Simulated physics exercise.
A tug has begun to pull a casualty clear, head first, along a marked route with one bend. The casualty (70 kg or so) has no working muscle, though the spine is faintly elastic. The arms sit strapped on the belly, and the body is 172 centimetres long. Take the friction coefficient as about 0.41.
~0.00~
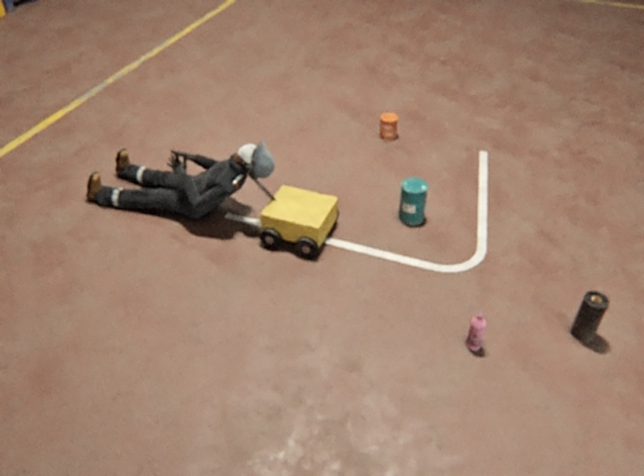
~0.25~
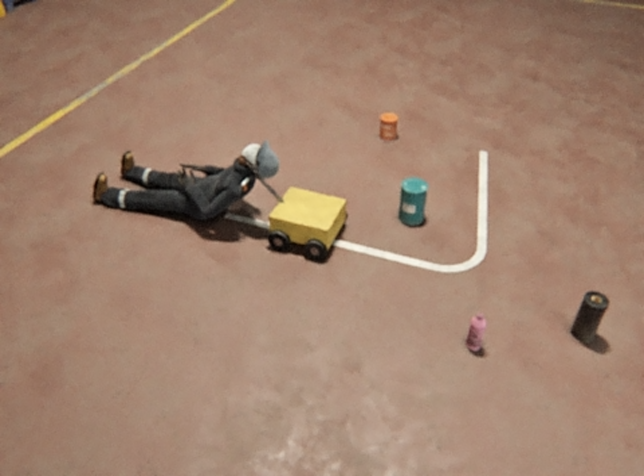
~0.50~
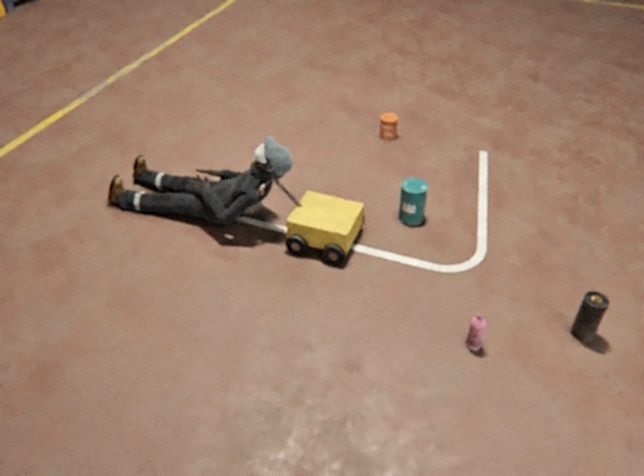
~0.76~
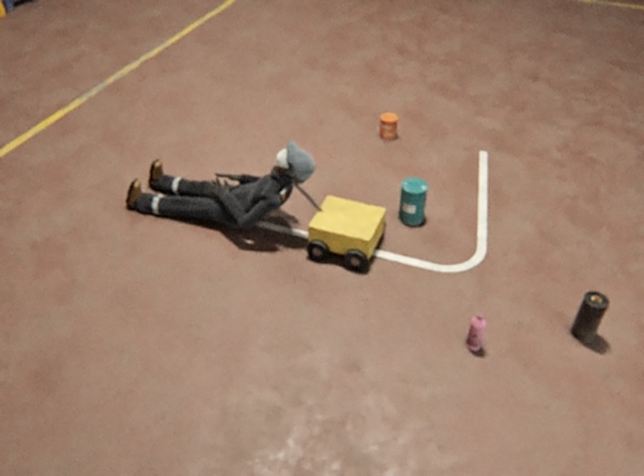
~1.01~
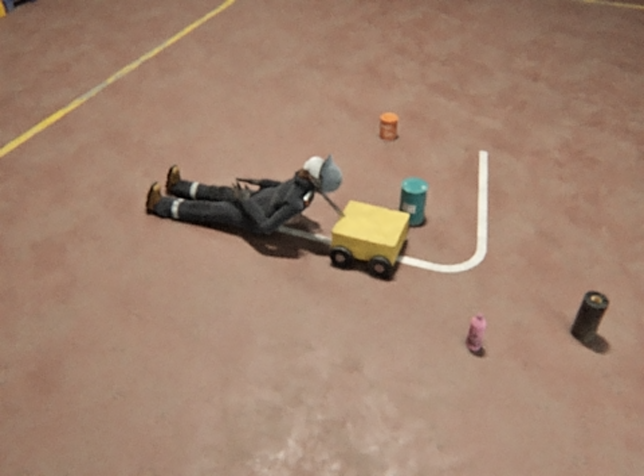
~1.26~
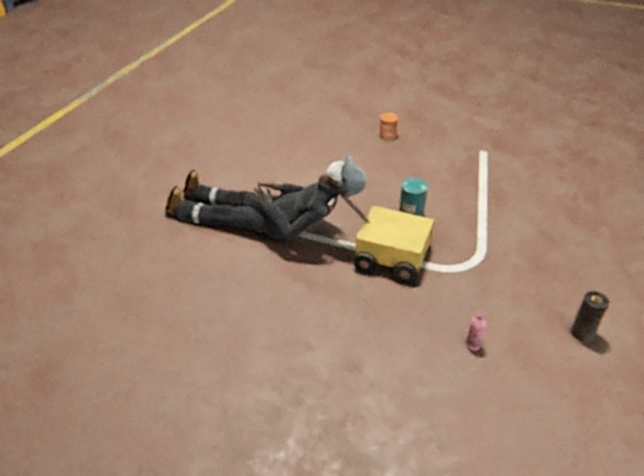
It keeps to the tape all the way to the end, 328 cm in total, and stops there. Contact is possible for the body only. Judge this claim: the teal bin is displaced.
It gets dislodged.
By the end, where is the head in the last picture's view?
Near (498, 85).
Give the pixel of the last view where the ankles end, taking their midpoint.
Roughly at (443, 222).
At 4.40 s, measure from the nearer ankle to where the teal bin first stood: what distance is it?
The gap is about 30 cm.
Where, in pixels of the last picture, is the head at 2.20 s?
Near pixel (447, 201).
After 2.20 s the teal bin is where it stood, near (413, 202) in the last picture's view; the nearer ankle is 109 cm from that spot.
After 2.90 s the teal bin is where it stood, near (413, 202) in the last picture's view; the nearer ankle is 76 cm from that spot.
After 3.60 s the teal bin is where it stood, near (413, 202) in the last picture's view; the black post where it stood; the nearer ankle is 57 cm from that spot.
After 4.40 s the teal bin is 10 cm from where it stood, near (412, 194) in the last picture's view; the nearer ankle is 30 cm from that spot.
By 5.2 s, teal bin gets knocked; orange can stays put; black post stays put; pink bottle stays put.
